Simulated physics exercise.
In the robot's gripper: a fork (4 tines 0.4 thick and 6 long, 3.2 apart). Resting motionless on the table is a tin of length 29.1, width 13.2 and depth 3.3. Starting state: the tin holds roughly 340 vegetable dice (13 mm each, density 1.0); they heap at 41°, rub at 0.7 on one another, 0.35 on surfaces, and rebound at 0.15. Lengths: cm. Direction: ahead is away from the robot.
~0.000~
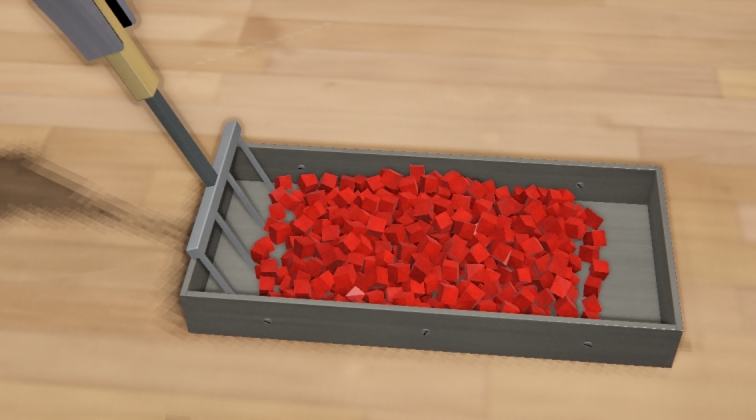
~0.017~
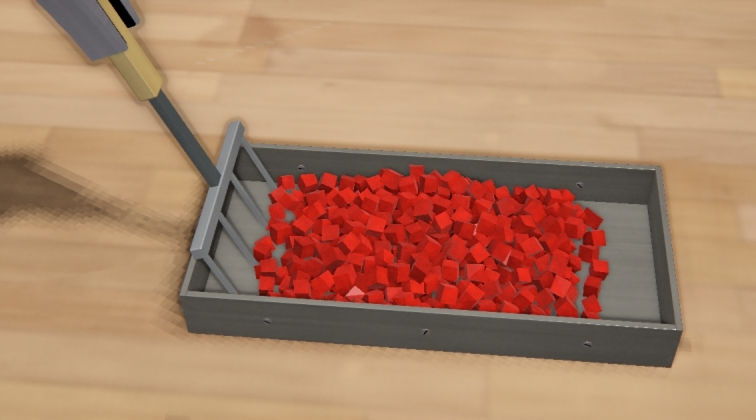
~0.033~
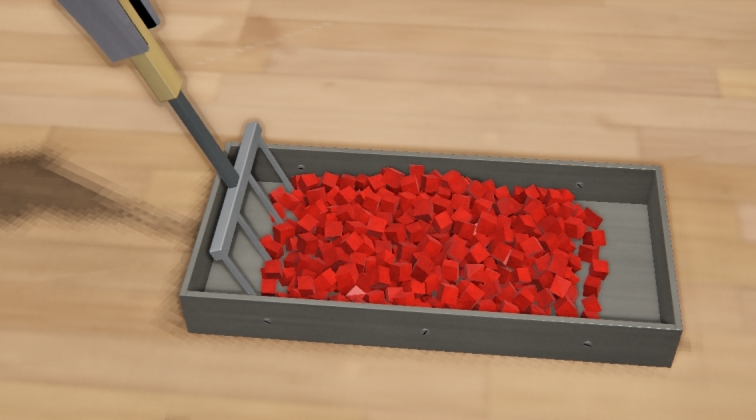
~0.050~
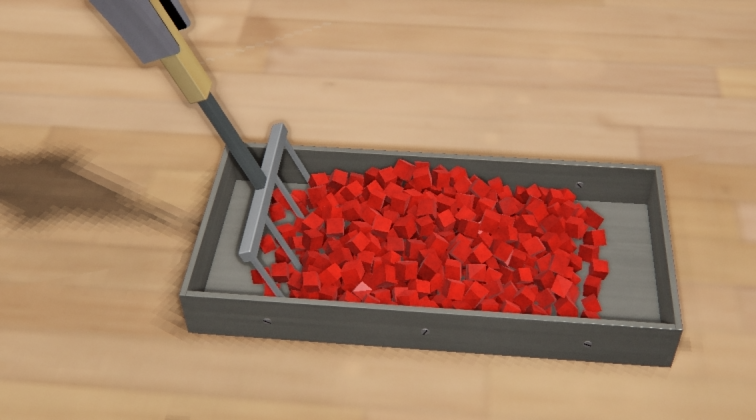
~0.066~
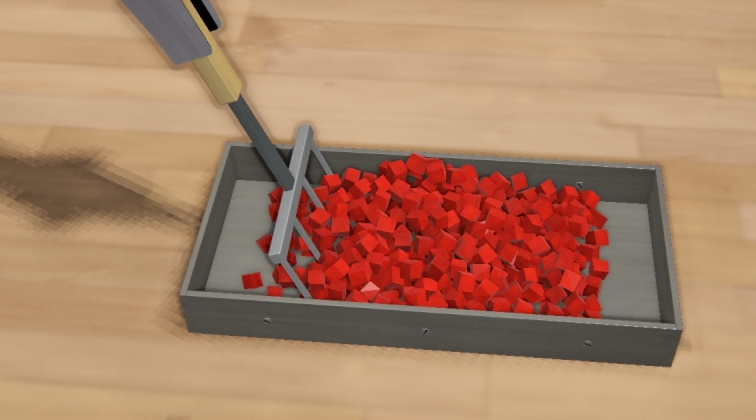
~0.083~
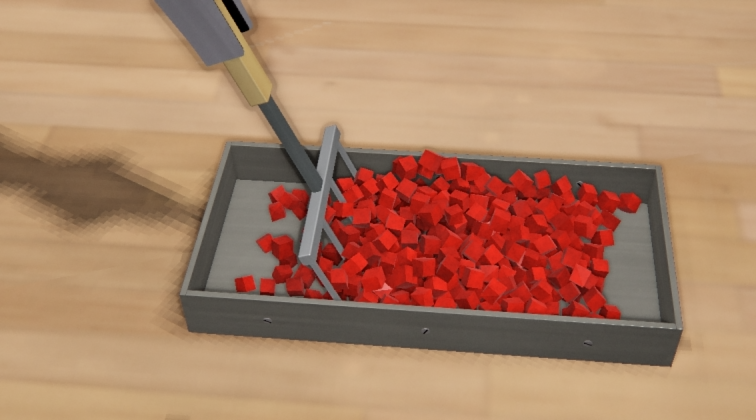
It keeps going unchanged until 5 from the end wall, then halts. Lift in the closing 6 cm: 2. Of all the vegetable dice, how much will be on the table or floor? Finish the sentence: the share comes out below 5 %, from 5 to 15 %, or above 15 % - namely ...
Namely above 15 %.
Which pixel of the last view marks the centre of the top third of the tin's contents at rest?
Near (618, 250).
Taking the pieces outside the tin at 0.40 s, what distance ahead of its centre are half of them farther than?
It's some 22 centimetres.
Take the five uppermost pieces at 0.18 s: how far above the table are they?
About 7 cm.
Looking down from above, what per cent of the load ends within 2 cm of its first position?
I'd guess close to 5 percent of the load.
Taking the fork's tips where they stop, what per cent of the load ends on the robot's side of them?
Fraction behind tips: Near 45 in a hundred.
After 0.13 s, sloping 68°, highest piece 6 above the table; 337 in the tin.
After 0.18 s, sloping 68°, highest piece 8 above the table; 336 in the tin, 1 in flight or on the tool.
After 0.40 s, sloping 68°, highest piece 29 above the table; 246 in the tin, 80 on the table or floor, 11 in flight or on the tool.
After 1.10 s, sloping 68°, highest piece 5 above the table; 246 in the tin, 91 on the table or floor.
At rest, 246 in the tin, 91 on the table or floor. That is 27 % on the table or floor.
